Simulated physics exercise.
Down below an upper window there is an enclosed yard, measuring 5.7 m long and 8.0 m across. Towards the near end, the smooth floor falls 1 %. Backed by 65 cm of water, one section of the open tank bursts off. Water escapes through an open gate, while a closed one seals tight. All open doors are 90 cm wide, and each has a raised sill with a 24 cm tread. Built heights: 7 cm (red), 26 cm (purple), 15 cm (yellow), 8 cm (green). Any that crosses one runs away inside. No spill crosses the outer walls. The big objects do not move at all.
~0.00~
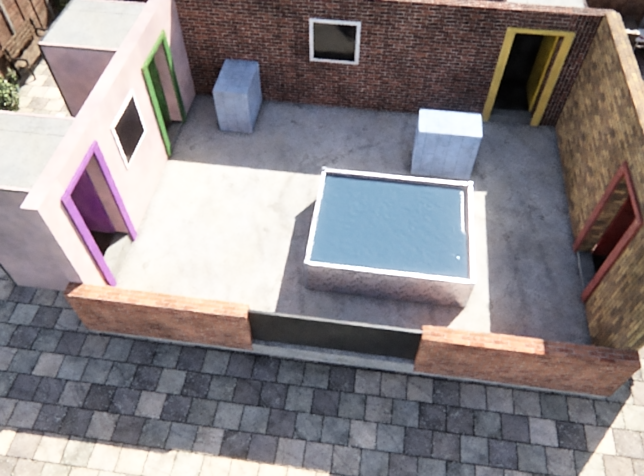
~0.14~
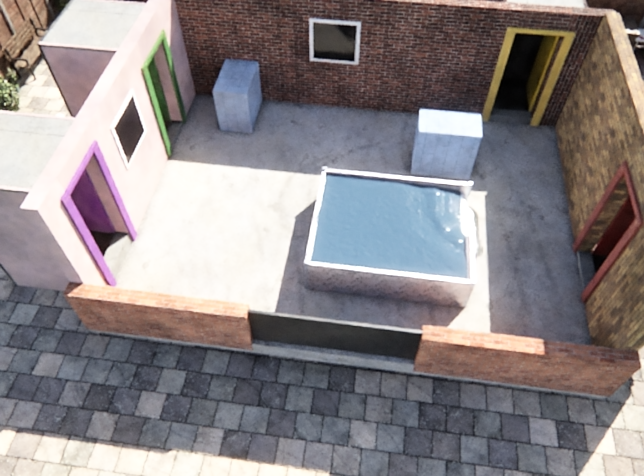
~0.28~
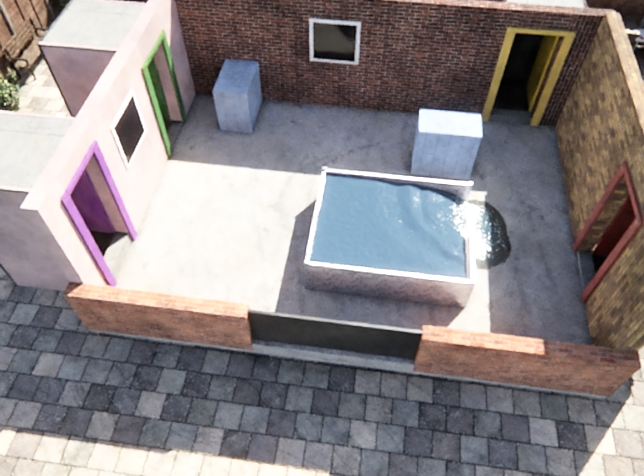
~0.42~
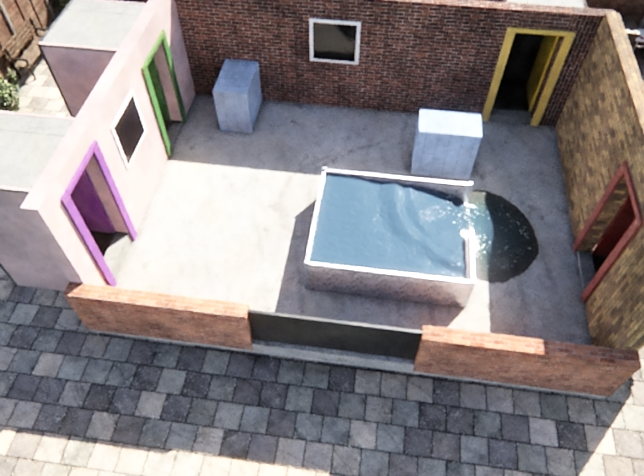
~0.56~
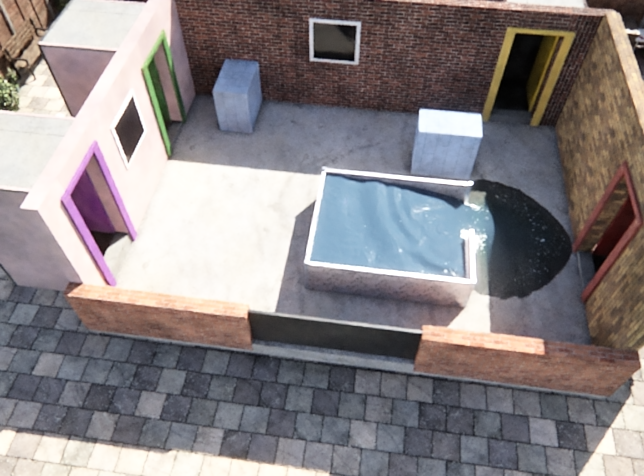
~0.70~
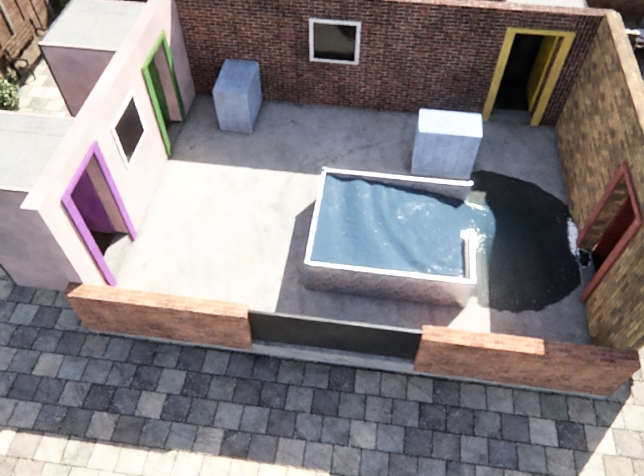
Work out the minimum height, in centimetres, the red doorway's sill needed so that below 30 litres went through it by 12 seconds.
The minimum is roughly 26 cm.
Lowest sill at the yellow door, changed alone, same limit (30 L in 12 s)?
About 19 cm at yellow.
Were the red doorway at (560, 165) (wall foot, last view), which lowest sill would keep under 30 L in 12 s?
Minimum: Close to 14.0 cm.
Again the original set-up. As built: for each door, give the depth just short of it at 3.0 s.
In cm: Red 23, purple 0, yellow 24, green 0.
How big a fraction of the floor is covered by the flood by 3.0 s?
30 %.
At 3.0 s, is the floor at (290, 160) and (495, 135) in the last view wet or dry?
Note: Point one not yet reached; point two reached.
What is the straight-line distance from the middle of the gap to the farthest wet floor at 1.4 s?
Near 3.0 m, more or less.
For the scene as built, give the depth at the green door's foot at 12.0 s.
It stands about 2.5 centimetres deep.
After 1.4 s water covers 15 % of the floor, deepest (37 cm) near (471, 225); 14 cm at the red door, 51 litres in over its 7 cm sill.
After 3.0 s water covers 30 % of the floor, deepest (32 cm) near (555, 141); 23 cm at the red door, 256 litres in over its 7 cm sill.
After 12.0 s water covers 95 % of the floor, deepest (16 cm) near (262, 331); 9 cm at the red door, 535 litres in over its 7 cm sill.
At the red door as built, the water arrived by 0.7 s and peaked near 26 cm at 2.2 s.
Run again over the same 12 s with other heights there, 44 litres in over 24 cm, 16 litres over 28 cm. The limit of 30 litres is kept from about 26 cm up.
